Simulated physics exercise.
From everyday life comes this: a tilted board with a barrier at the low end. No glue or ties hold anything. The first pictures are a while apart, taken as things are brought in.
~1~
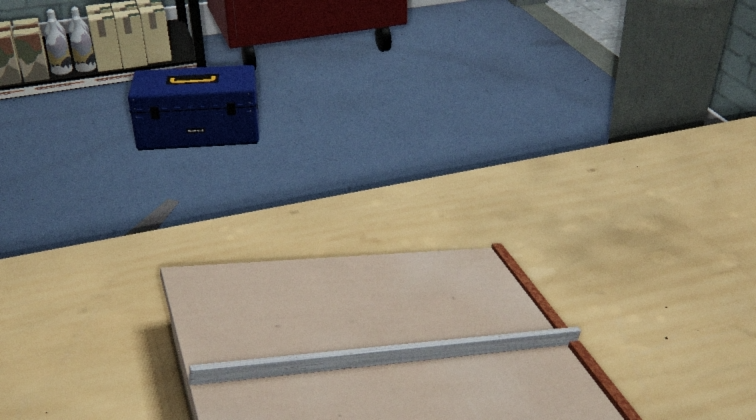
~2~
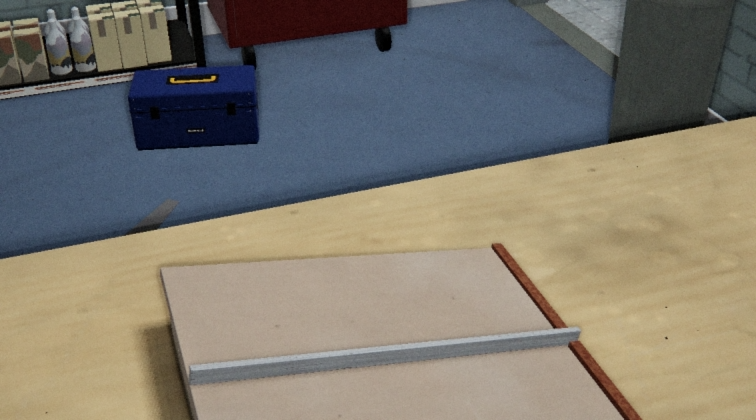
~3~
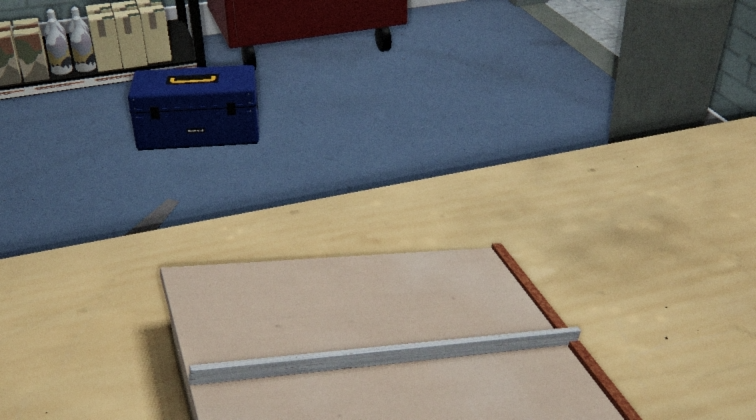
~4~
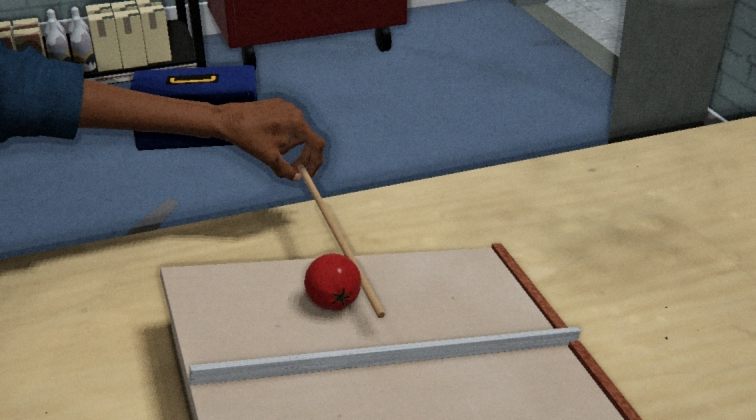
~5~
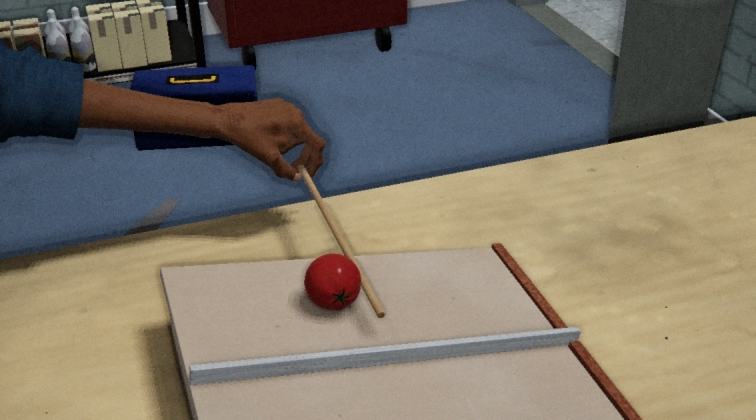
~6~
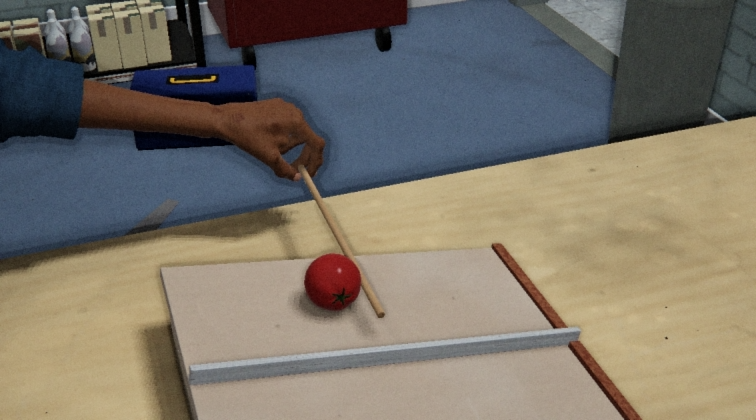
A hand reached in from the left and held a thin wooden stick against a red tomato on a pale board, which had been empty at first; after that, nothing moved.
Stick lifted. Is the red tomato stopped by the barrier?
It is not held.
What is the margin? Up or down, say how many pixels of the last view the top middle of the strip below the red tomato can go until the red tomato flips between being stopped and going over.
8 pixels up.
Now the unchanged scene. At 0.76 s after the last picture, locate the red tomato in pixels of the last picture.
Roughly at pixel (552, 266).
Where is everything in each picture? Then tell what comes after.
In the first picture, board (399, 358).
In the second picture, board (399, 358).
In the third picture, board (399, 358).
In the fourth picture, held back by the stick; red tomato (333, 282); board (399, 358).
In the fifth picture, held back by the stick; red tomato (333, 282); board (399, 358).
In the sixth picture, held back by the stick; red tomato (333, 282); board (399, 358).
Then, 0.76 s after the last picture, red tomato off the board near (552, 266).
By the end, the red tomato rolls off the board.
